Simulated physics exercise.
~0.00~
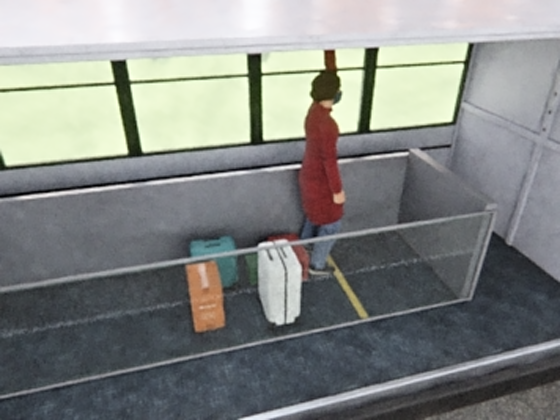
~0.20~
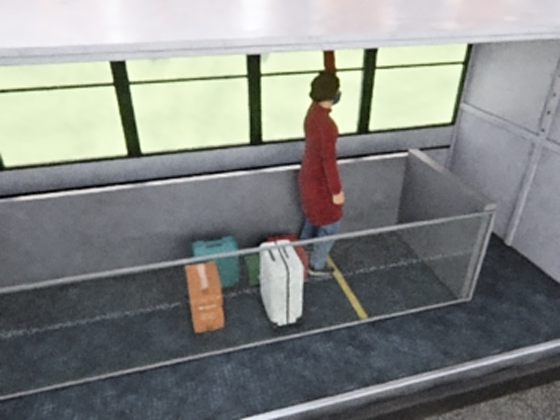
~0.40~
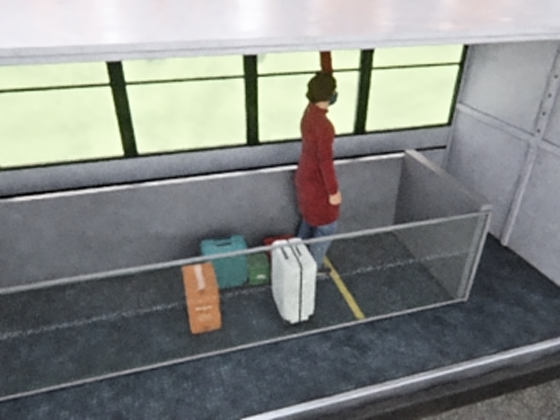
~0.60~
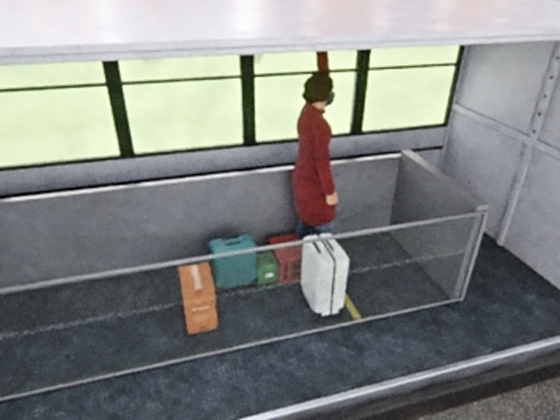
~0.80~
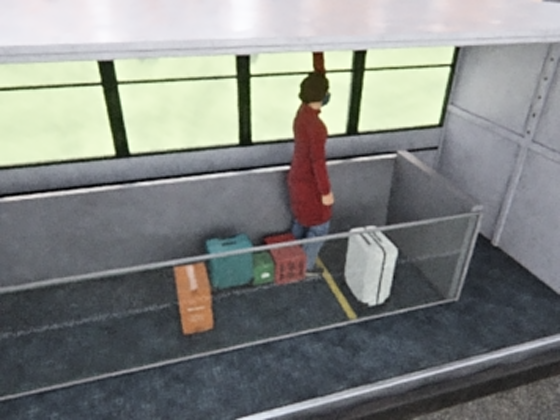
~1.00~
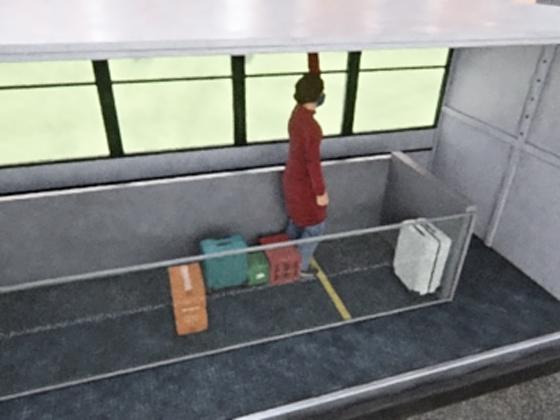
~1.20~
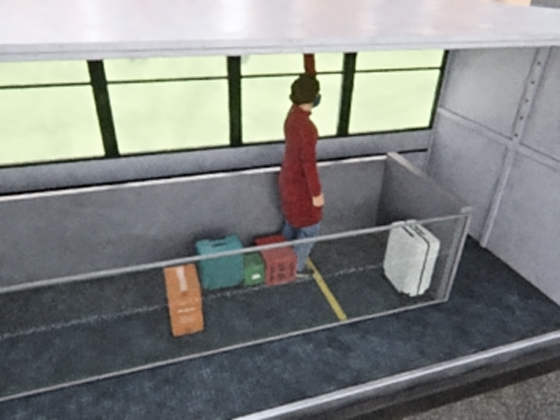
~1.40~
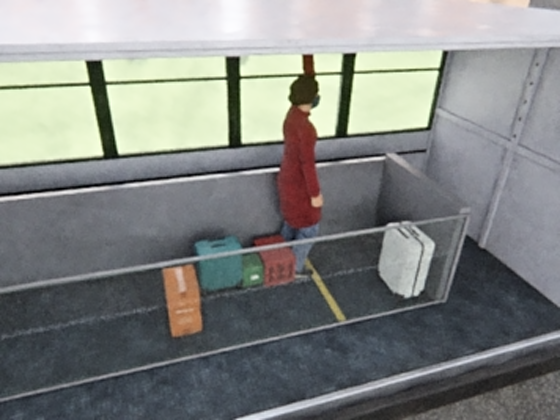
White suitcase rolling right past a standing traveller and over a yellow line, then easing back slightly near the end panel.
